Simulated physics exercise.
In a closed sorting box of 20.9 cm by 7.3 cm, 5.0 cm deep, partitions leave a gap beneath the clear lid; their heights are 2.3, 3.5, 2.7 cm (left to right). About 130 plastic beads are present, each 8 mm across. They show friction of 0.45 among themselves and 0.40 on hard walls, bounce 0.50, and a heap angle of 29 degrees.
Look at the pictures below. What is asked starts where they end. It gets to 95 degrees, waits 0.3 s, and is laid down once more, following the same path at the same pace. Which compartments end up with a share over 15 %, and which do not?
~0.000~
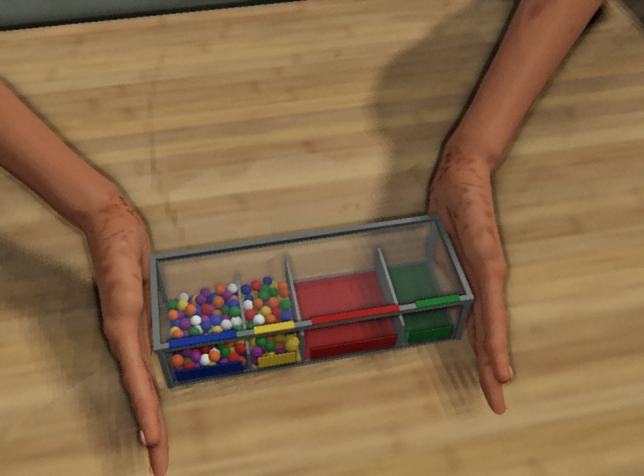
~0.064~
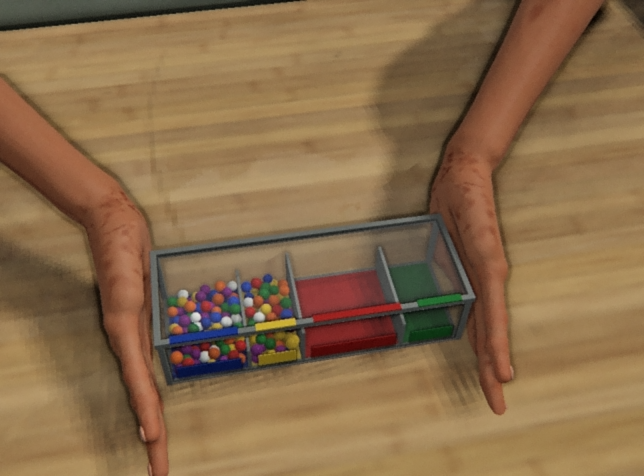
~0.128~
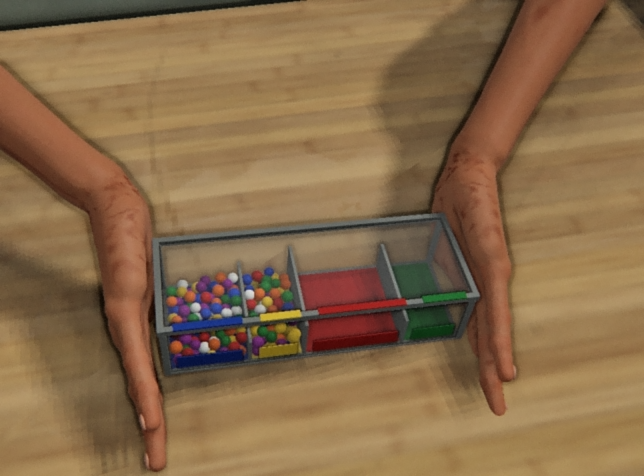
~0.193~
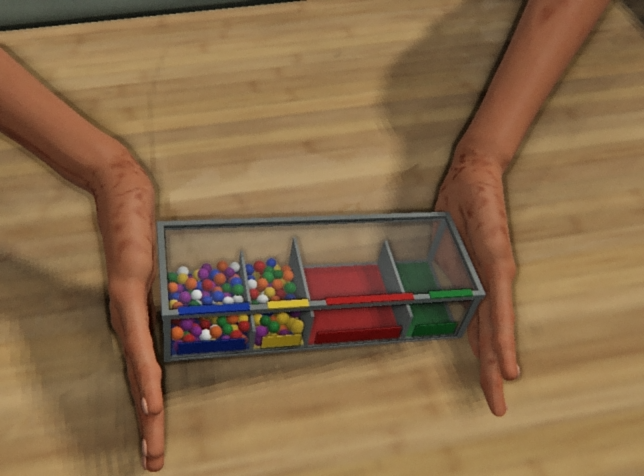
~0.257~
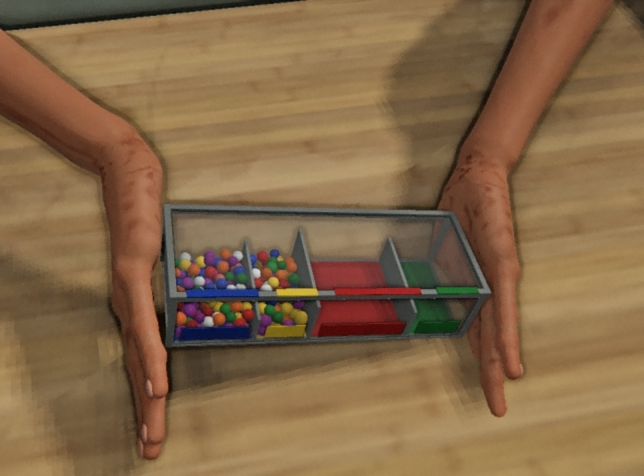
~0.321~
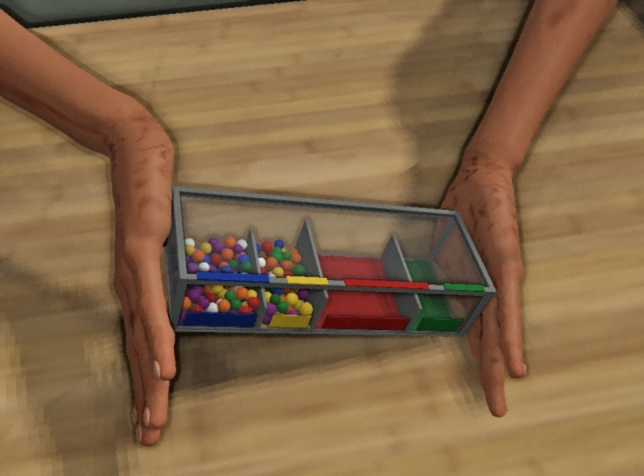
Red not over, blue not over, green over, yellow over.
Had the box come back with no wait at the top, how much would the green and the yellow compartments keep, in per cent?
That would leave green with 30 percent and yellow with 50 percent.
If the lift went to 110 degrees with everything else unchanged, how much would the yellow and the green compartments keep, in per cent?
Shares: Yellow 65, green 25, per cent.
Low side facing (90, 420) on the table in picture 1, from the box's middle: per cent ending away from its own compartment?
The share comes to about 35 in a hundred.
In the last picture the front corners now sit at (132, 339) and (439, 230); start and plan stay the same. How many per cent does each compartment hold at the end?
Per cent by compartment: Red 0, blue 90, green 0, yellow 10.
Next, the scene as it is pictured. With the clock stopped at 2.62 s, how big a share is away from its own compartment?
Around 60 percent.
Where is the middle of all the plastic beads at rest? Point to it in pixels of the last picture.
(285, 305).
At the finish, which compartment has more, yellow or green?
Go with yellow, that one ends with more.
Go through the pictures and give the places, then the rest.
In the first picture, box tilt 0 degrees, front corners at (160, 346) and (466, 297); blue 60 %, yellow 40 %.
In the second picture, box tilt 1 degrees, front corners at (161, 342) and (468, 296).
In the third picture, box tilt 5 degrees, front corners at (163, 329) and (472, 295), lowest corner right back.
In the fourth picture, box tilt 9 degrees, front corners at (169, 312) and (478, 293), lowest corner right back.
In the fifth picture, box tilt 13 degrees, front corners at (176, 295) and (483, 291), lowest corner right back.
In the sixth picture, box tilt 17 degrees, front corners at (186, 276) and (488, 290), lowest corner right back; blue 60 %, yellow 40 %. Its pace works out near 65 degrees a second.
After 1.70 s, tilt 95 degrees; red 10 %, blue 25 %, green 10 %, yellow 60 %.
Then, at 2.62 s, tilt 47 degrees; blue 5 %, green 25 %, yellow 70 %.
Then, at 3.54 s, tilt 0 degrees; red 10 %, blue 5 %, green 25 %, yellow 60 %.
By 4.1 s all is still; red 10 %, blue 5 %, green 25 %, yellow 60 %.
